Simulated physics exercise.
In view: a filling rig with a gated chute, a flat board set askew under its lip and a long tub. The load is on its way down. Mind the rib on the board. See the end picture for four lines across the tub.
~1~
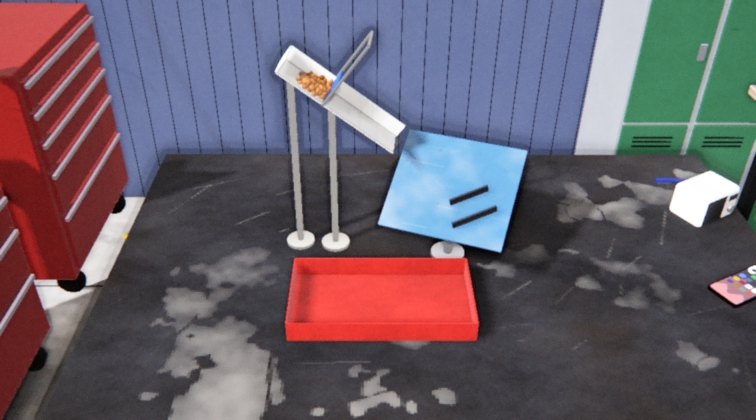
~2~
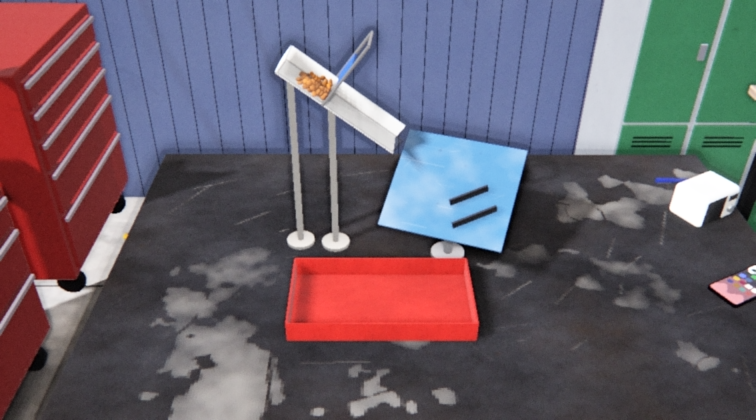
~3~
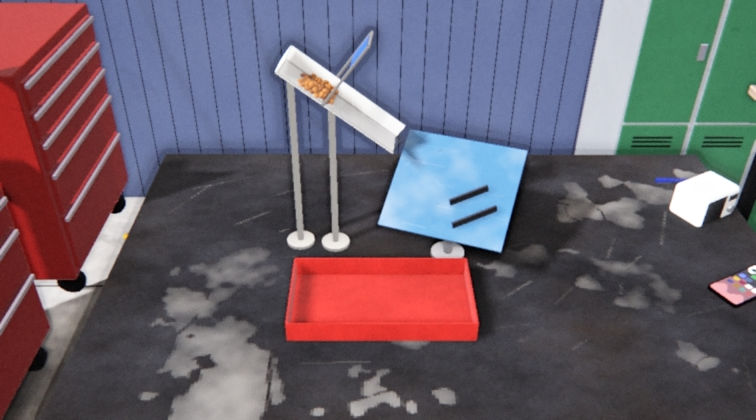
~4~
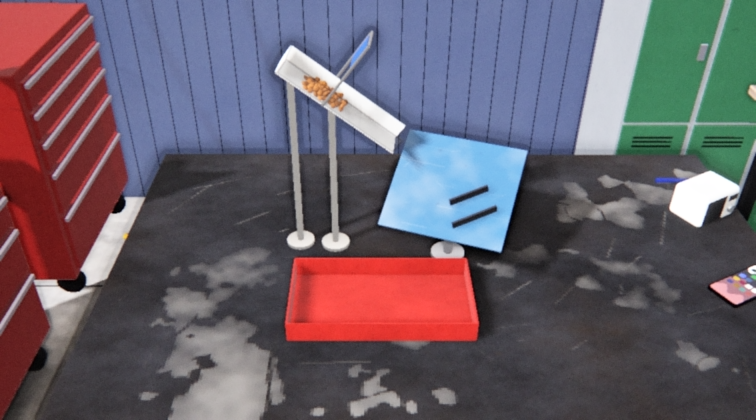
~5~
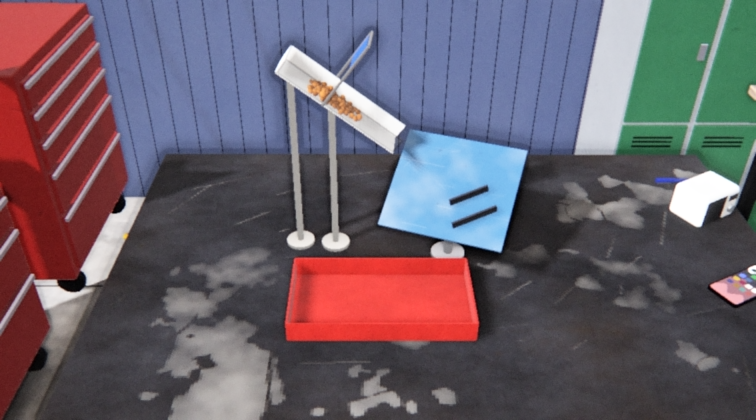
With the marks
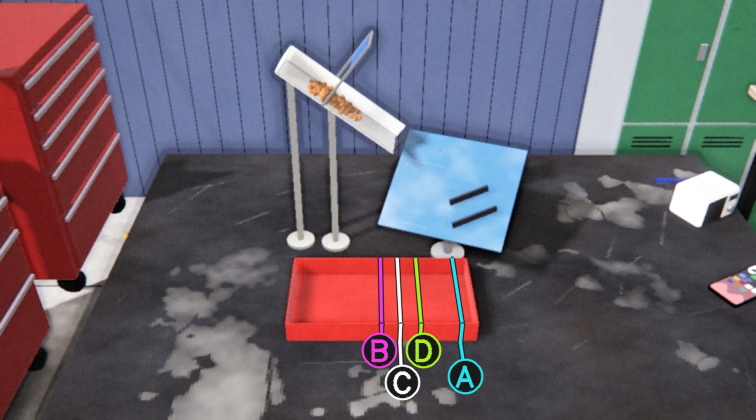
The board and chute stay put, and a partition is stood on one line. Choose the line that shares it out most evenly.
D beats the others.
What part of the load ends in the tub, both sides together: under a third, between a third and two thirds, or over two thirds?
About that: Over two thirds.
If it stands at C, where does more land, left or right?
The right side.
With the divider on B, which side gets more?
More lands on the right.
On the marked copy, line A crosses the front rim at (462, 323); line B crosses the front rim at (381, 324); line C crosses the front rim at (400, 324); line D crosses the front rim at (421, 324).
With A, of what is caught, all on the left of the divider, none on the right.
With B, of what is caught, a stray few on the left of the divider, nearly all on the right.
With C, of what is caught, a small part on the left of the divider, nearly all on the right.
With D, of what is caught, about a third on the left of the divider, about two thirds on the right.
